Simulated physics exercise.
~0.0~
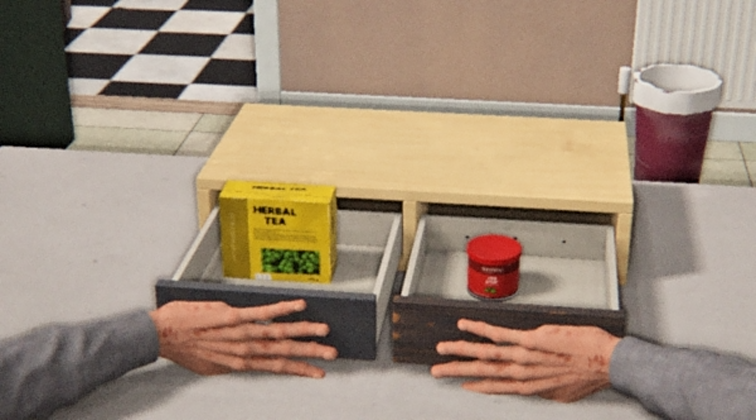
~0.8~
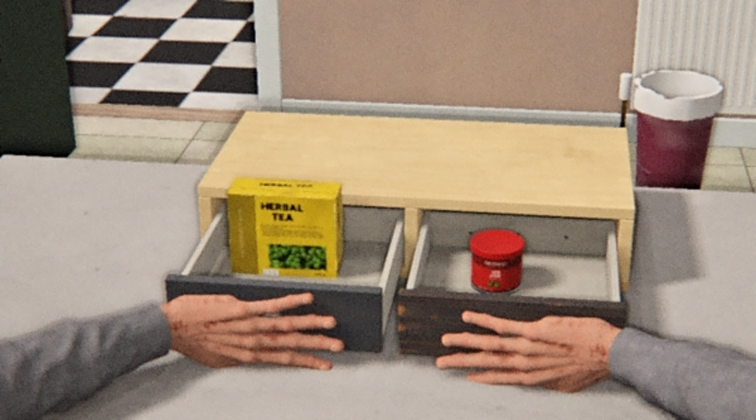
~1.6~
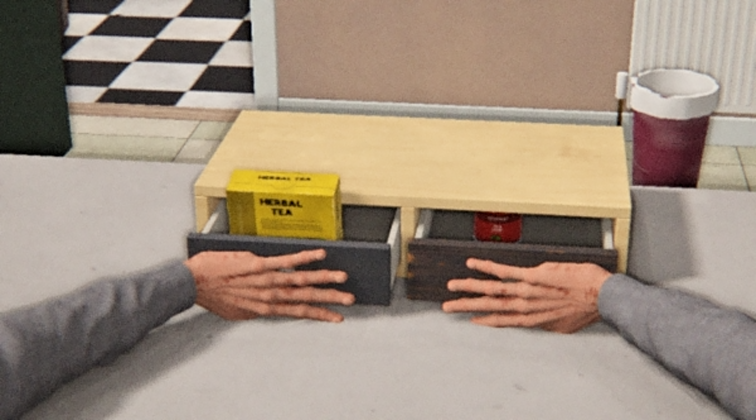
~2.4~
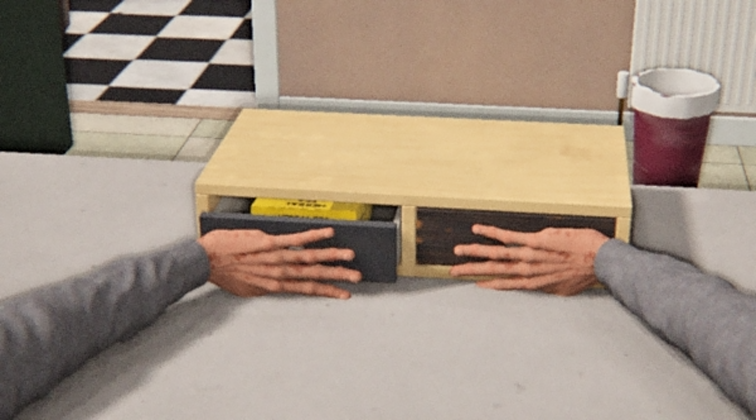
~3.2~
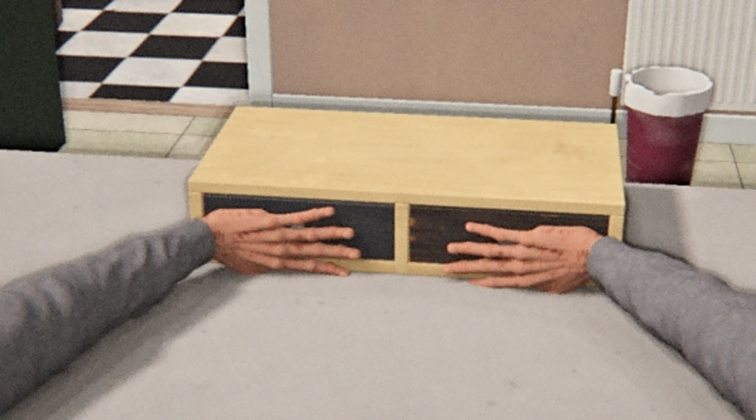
Two hands push both drawers shut, the yellow tea packet tipping over on the left.
